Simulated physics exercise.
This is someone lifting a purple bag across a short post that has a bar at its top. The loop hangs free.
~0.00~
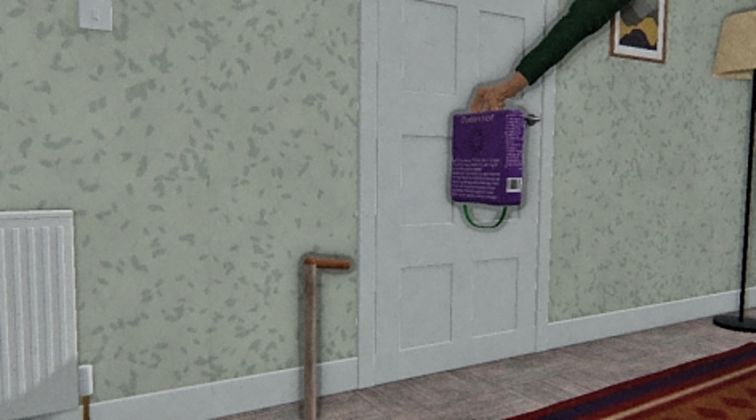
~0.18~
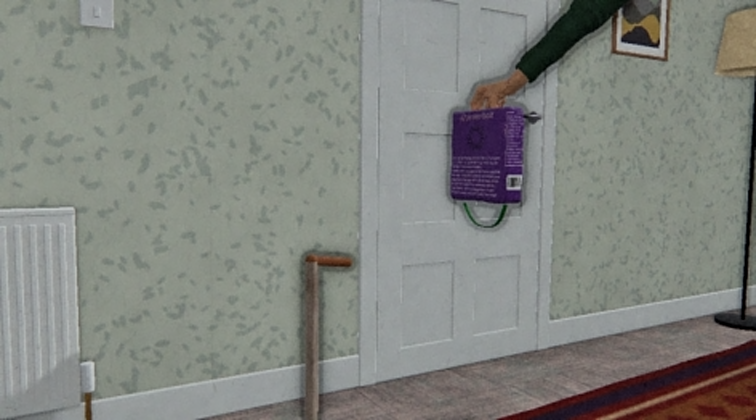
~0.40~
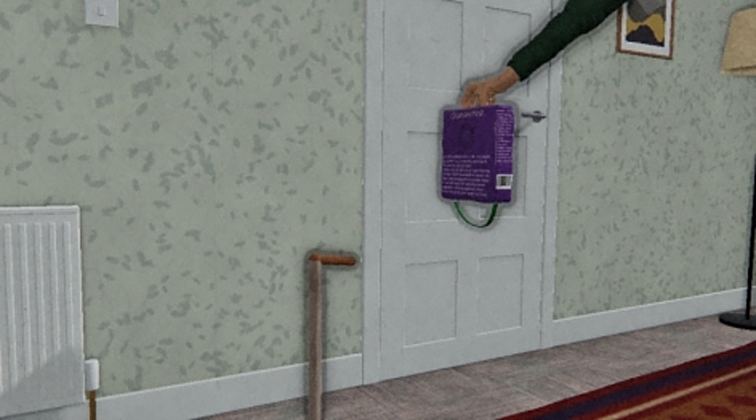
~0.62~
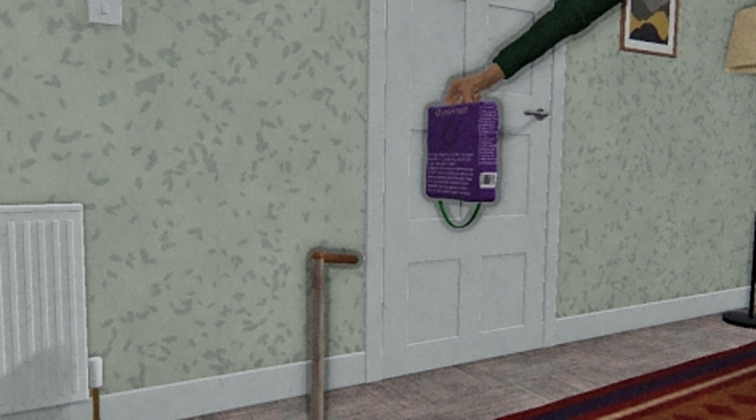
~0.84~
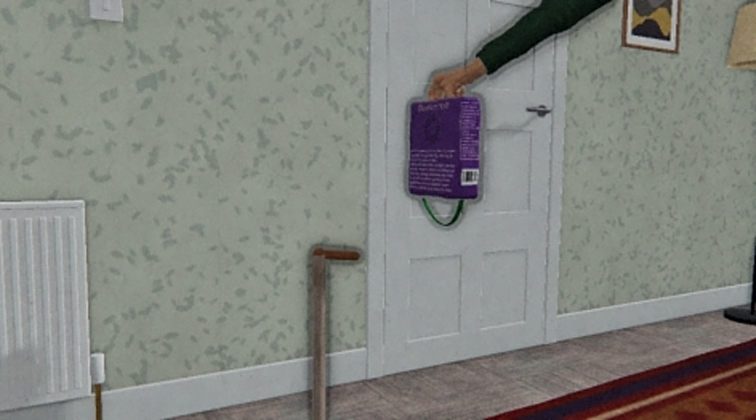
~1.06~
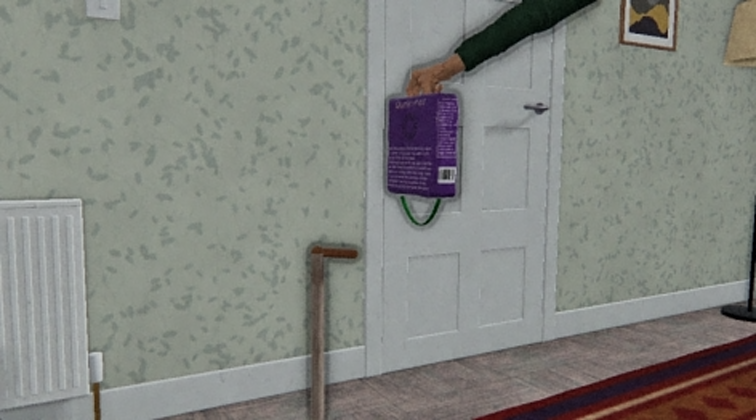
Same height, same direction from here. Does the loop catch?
The purple bag goes by freely.
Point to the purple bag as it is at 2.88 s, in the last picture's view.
Close to (220, 143).
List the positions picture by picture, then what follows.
The first picture shows purple bag (485, 158); hook tip (346, 265).
The second picture shows purple bag (485, 156); bottom of the loop (486, 227).
The third picture shows purple bag (476, 154).
The fourth picture shows purple bag (460, 152); bottom of the loop (458, 227).
The fifth picture shows purple bag (442, 148).
The sixth picture shows purple bag (420, 146); bottom of the loop (420, 225); hook tip (353, 254); hook points towards it, loop hangs above the hook.
After 2.02 s, bag over the post near (324, 144).
After 2.88 s, bag past the post near (220, 143).
In the end, bag past the post near (174, 142). The purple bag comes away clean.
